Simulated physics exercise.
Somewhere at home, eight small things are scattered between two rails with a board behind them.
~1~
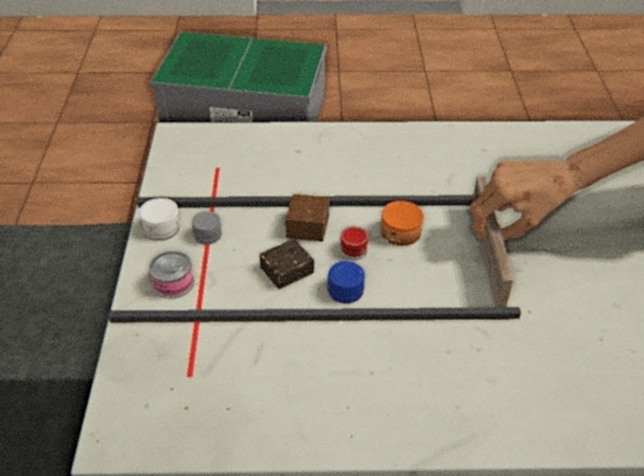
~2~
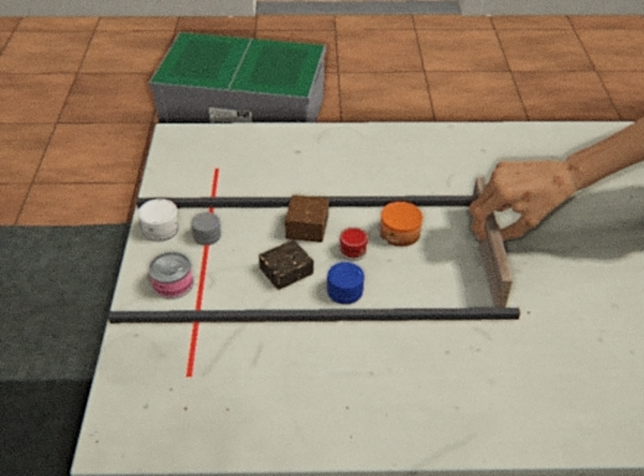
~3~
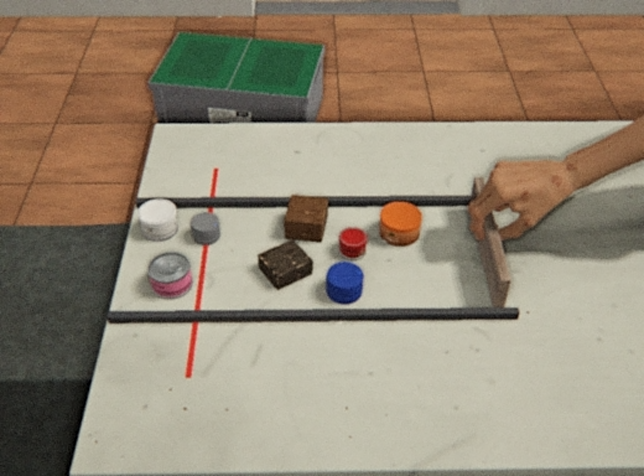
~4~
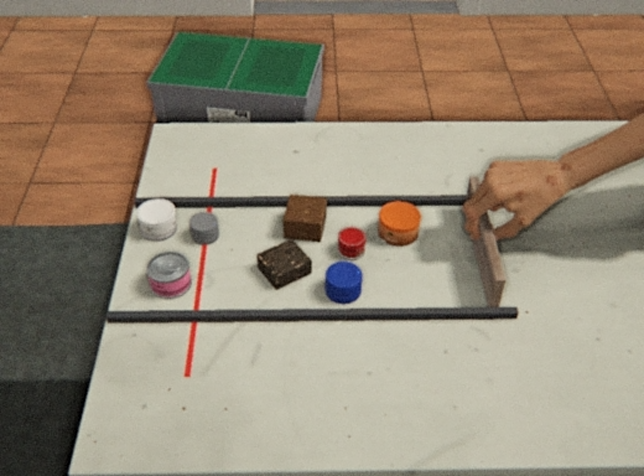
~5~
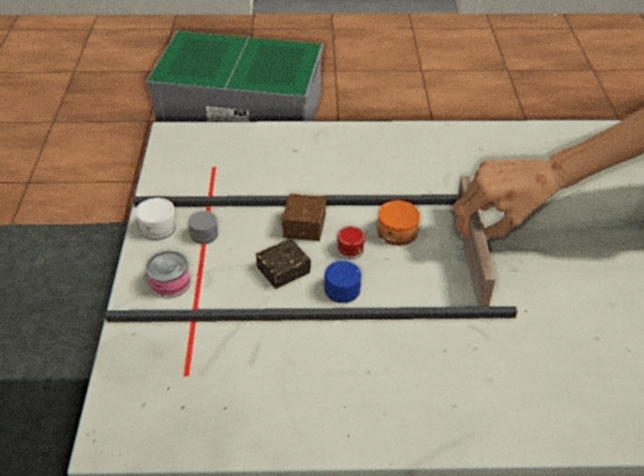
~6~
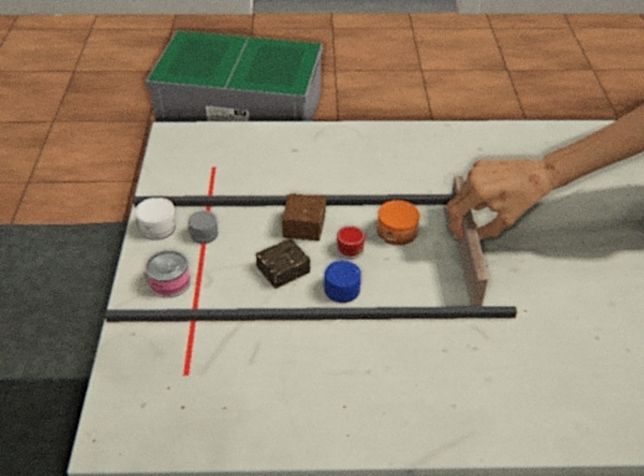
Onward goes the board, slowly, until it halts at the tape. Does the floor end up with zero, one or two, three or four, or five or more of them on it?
It ends up with one or two.
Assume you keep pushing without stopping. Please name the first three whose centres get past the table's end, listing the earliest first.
White tin, brown block, pink pot.
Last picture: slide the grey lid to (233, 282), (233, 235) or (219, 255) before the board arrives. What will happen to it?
Try one: It is still there. Try two: It is still there. Try three: It is still there.
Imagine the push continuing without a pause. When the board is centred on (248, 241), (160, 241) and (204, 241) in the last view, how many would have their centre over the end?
First 0, next 4, last 1.
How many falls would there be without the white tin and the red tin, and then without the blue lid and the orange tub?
Count of fallen: 0 / 0.
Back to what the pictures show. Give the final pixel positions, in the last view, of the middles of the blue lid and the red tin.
Final spots - blue lid (177, 293), red tin (188, 245).
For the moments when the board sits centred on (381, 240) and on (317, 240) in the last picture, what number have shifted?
2 and 5.
Soon after, none off yet; white tin at rest near (156, 219); pink pot at rest near (168, 274); grey lid at rest near (203, 228).
After that, none off yet; white tin displaced a little near (143, 218); pink pot moving near (157, 277); grey lid displaced about its own width near (175, 238).
In the end, the number that fall off is one or two; gone, white tin.
